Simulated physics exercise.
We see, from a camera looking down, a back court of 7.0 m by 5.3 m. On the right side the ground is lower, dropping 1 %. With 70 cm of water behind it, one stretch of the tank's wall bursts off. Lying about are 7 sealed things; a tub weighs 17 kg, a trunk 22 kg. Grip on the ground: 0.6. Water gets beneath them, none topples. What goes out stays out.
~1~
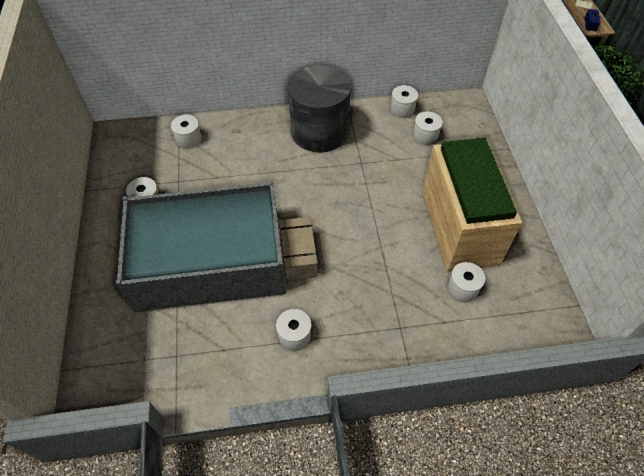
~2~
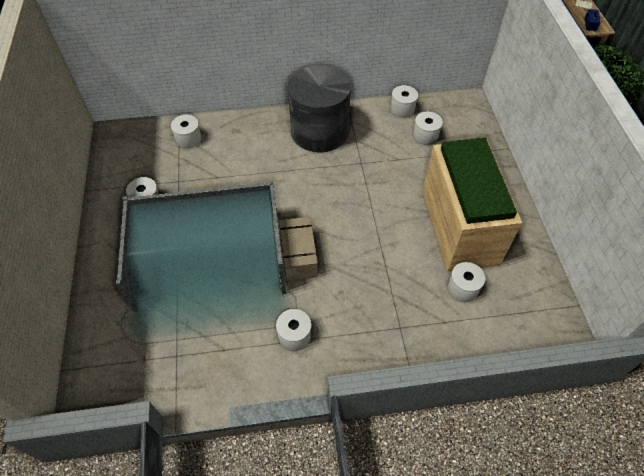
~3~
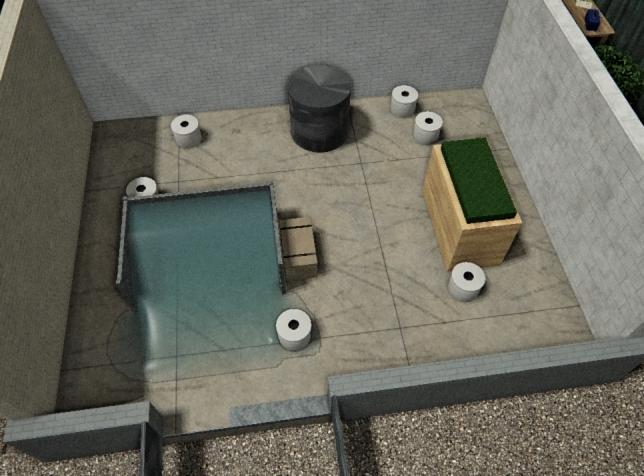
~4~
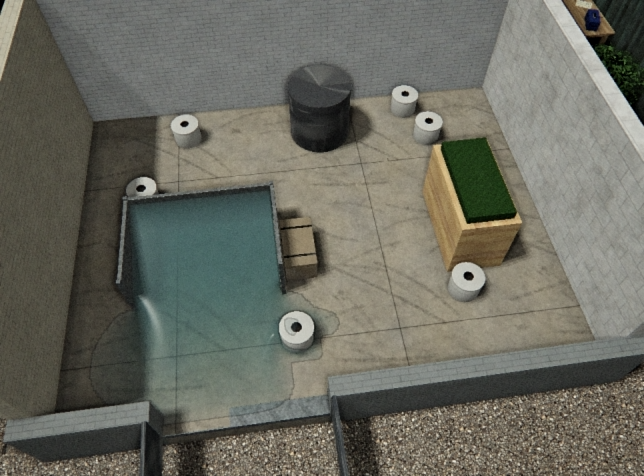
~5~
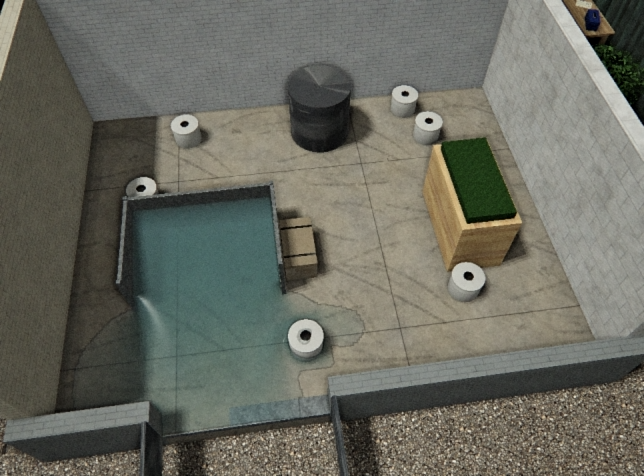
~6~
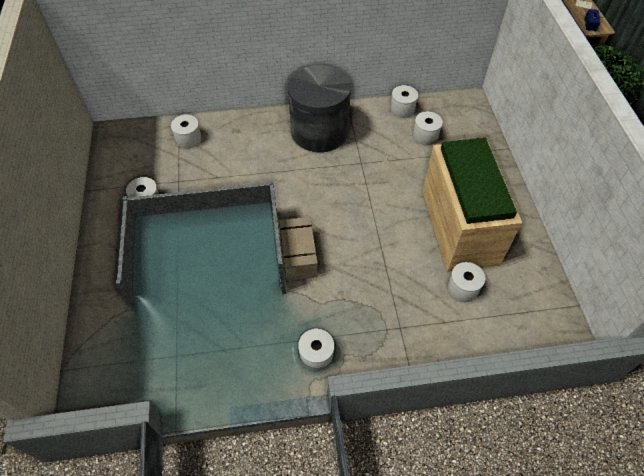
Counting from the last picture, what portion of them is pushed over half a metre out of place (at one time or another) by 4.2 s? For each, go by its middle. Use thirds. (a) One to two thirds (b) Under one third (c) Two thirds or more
(b) Under one third.
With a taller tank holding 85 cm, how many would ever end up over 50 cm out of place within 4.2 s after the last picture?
Then 1 of them.
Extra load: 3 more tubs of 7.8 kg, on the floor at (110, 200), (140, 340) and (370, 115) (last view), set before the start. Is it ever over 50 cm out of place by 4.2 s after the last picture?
In the order asked: Above the mark; above the mark; below the mark.
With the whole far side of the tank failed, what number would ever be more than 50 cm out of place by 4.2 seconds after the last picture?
In that case 3 of them.
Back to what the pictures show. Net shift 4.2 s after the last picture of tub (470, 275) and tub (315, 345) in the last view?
Taking them in turn, I get 0 cm for the first and 140 cm for the second.
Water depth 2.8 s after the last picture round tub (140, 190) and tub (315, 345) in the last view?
3 and 4 cm.
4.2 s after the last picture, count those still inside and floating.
At that time, 0.
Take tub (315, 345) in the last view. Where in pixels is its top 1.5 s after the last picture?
About pixel (403, 342).
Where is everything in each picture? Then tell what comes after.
In the first frame, a tub at (293, 325), on the bottom; a tub at (141, 189) rests on the ground; 2.6 m2 under water; 0 of 7 have shifted.
In the second frame, a tub at (293, 325) rests on the ground; a tub at (141, 189) rests on the ground; 3.8 m2 under water; 0 of 7 have shifted.
In the third frame, a tub at (293, 325), on the bottom; a tub at (141, 189), on the bottom; water covers 5.2 m2; 0 of 7 have shifted.
In the fourth frame, a tub at (296, 327), on the bottom, 5 cm from its start; a tub at (141, 189), on the bottom; water covers 6.8 m2; 1 of 7 have shifted.
In the fifth frame, a tub at (305, 336), on the bottom, 22 cm from its start; a tub at (141, 189) rests on the ground; 7.8 m2 under water; 1 of 7 have shifted.
In the sixth frame, a tub at (316, 345) rests on the ground, 41 cm from its start; a tub at (141, 189) rests on the ground; water covers 8.4 m2; 1 of 7 have shifted.
Then, 0.4 s after the last picture 1 of 7 are over 50 cm from their spots; 0 afloat.
Then, 1.5 s after the last picture 1 of 7 are over 50 cm from their spots; 0 afloat.
Then, 2.8 s after the last picture 1 of 7 are over 50 cm from their spots; 0 afloat.
Then, 4.2 s after the last picture 1 of 7 are over 50 cm from their spots, and 1 have been at some point; 0 afloat.
